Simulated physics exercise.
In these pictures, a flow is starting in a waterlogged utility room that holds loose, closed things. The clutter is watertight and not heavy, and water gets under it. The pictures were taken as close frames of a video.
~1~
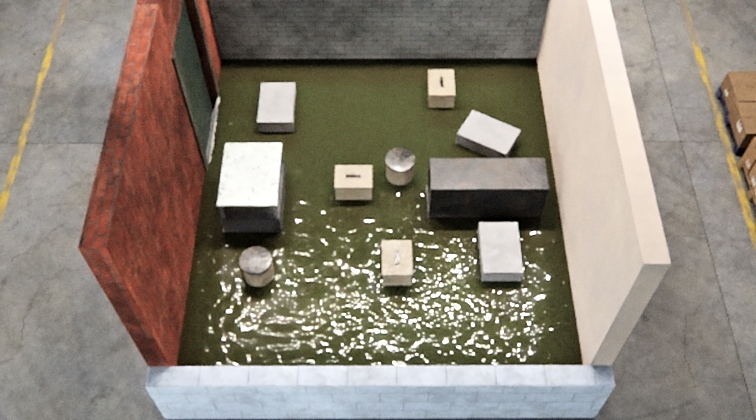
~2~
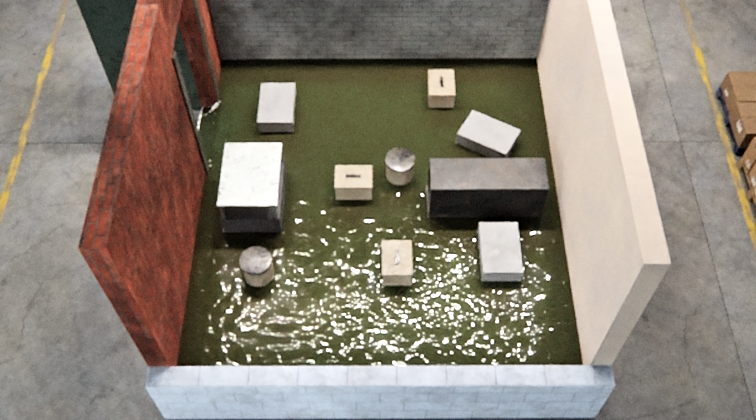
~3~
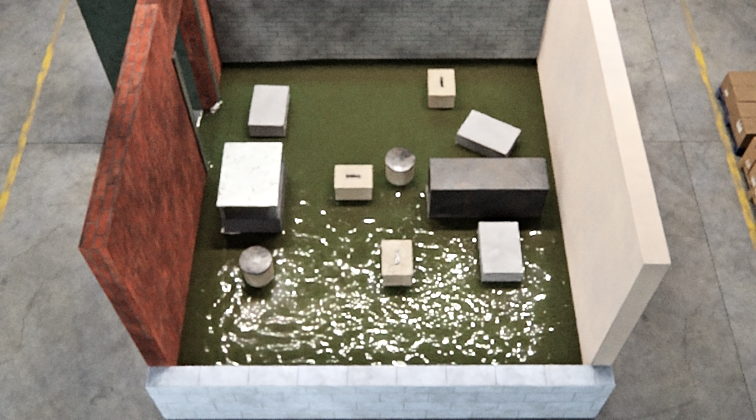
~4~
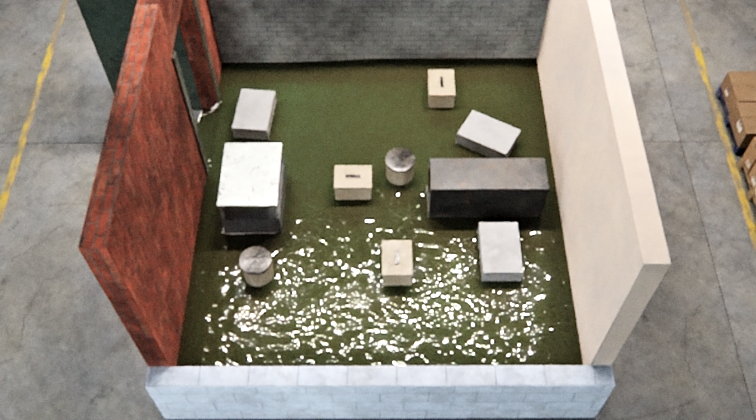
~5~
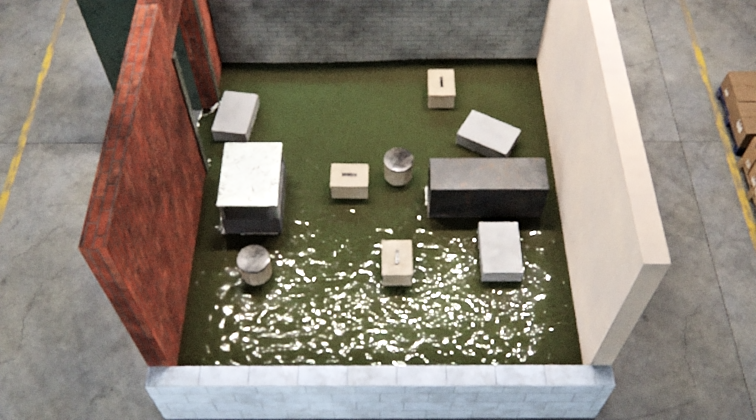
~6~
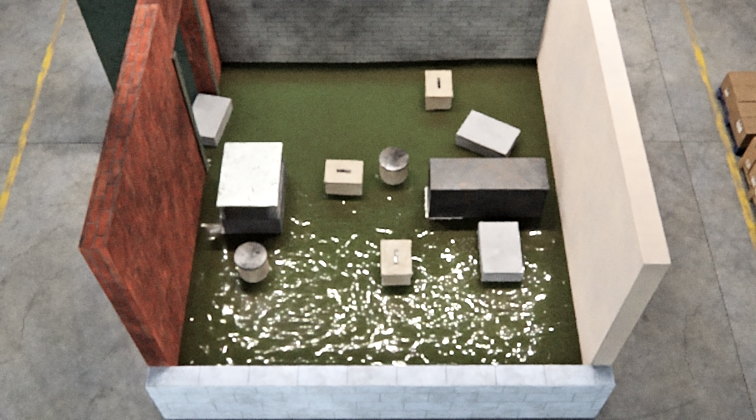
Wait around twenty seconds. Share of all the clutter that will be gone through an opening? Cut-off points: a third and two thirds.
The portion is going to be a third to two thirds.
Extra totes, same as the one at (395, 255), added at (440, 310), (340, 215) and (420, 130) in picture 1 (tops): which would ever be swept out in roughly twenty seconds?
First doesn't escape, second escapes, third escapes.
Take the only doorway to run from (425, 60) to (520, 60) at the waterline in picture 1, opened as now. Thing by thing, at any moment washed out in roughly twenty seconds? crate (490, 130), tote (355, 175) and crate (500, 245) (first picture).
Object one: Leaves; object two: Leaves; object three: Remains.
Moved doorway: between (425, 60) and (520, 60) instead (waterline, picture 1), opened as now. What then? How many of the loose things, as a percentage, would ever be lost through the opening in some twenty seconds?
By my count it's 60 percent.
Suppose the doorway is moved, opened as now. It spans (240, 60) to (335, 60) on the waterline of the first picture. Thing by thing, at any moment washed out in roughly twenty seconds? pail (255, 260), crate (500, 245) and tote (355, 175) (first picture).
First held back, then held back, then flushed away.
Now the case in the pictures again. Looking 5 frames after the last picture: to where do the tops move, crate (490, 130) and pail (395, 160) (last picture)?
Approximately (464, 130) for one and (363, 139) for the other.
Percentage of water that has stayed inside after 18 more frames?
I'd put it near 68 per cent.
A moment on, 1 of 8 are out; 7 afloat.
Next, 2 of 8 are out; 6 afloat.
Later, 5 of 8 are out; 1 afloat.
In the end, 5 of 8 are out; 1 afloat.
